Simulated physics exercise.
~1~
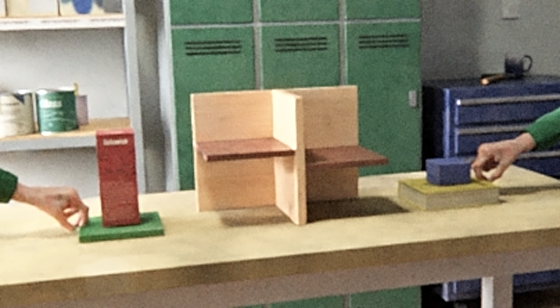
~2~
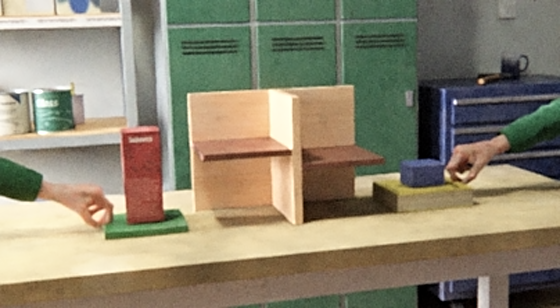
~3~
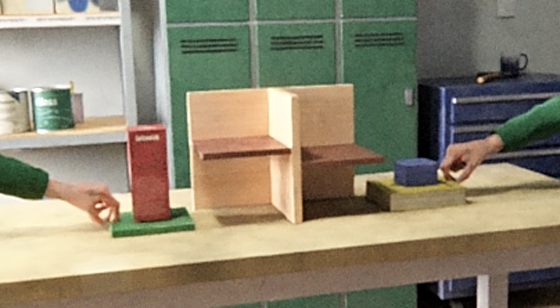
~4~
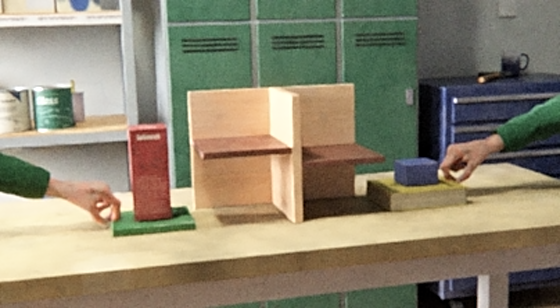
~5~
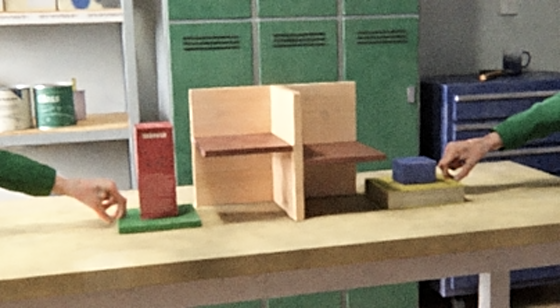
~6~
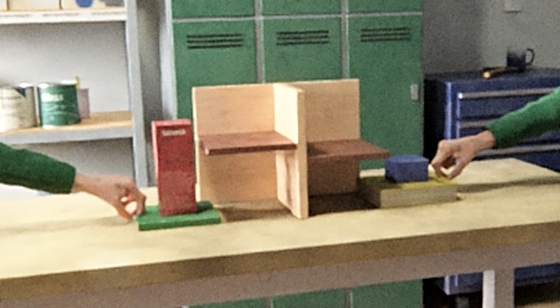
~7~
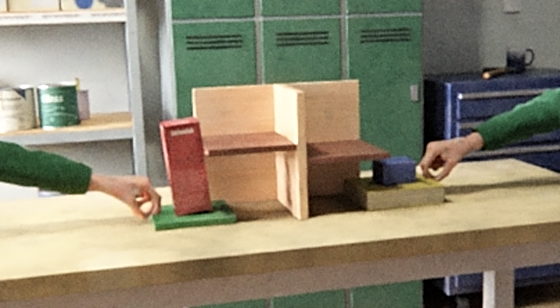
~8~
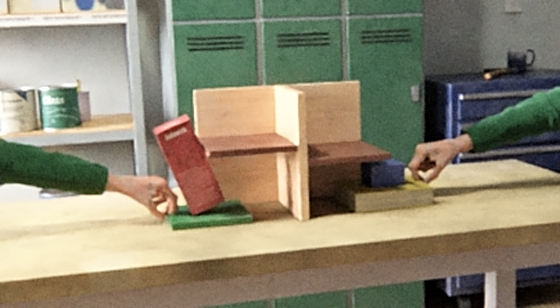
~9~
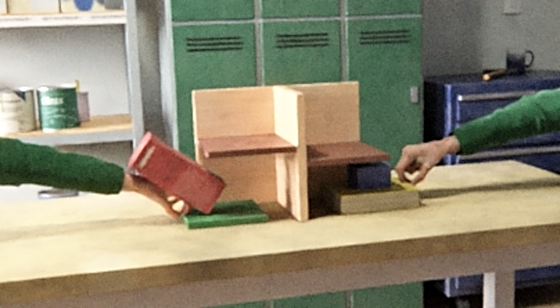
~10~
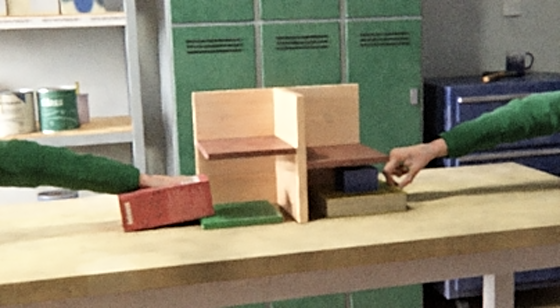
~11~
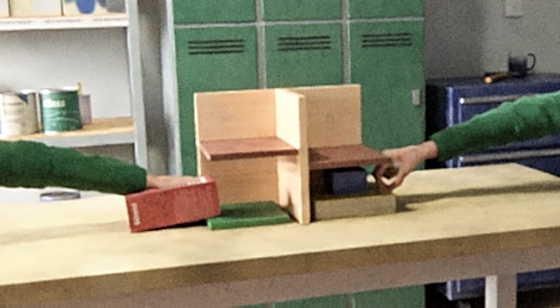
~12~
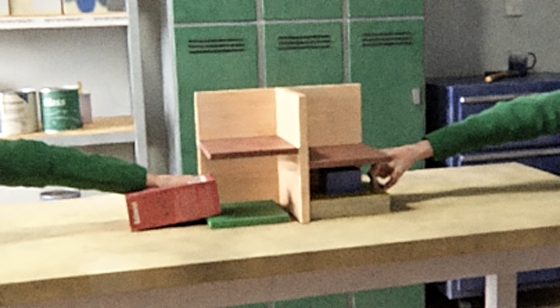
Two hands push trays inward; the blue block slides under a shelf, the red carton topples.
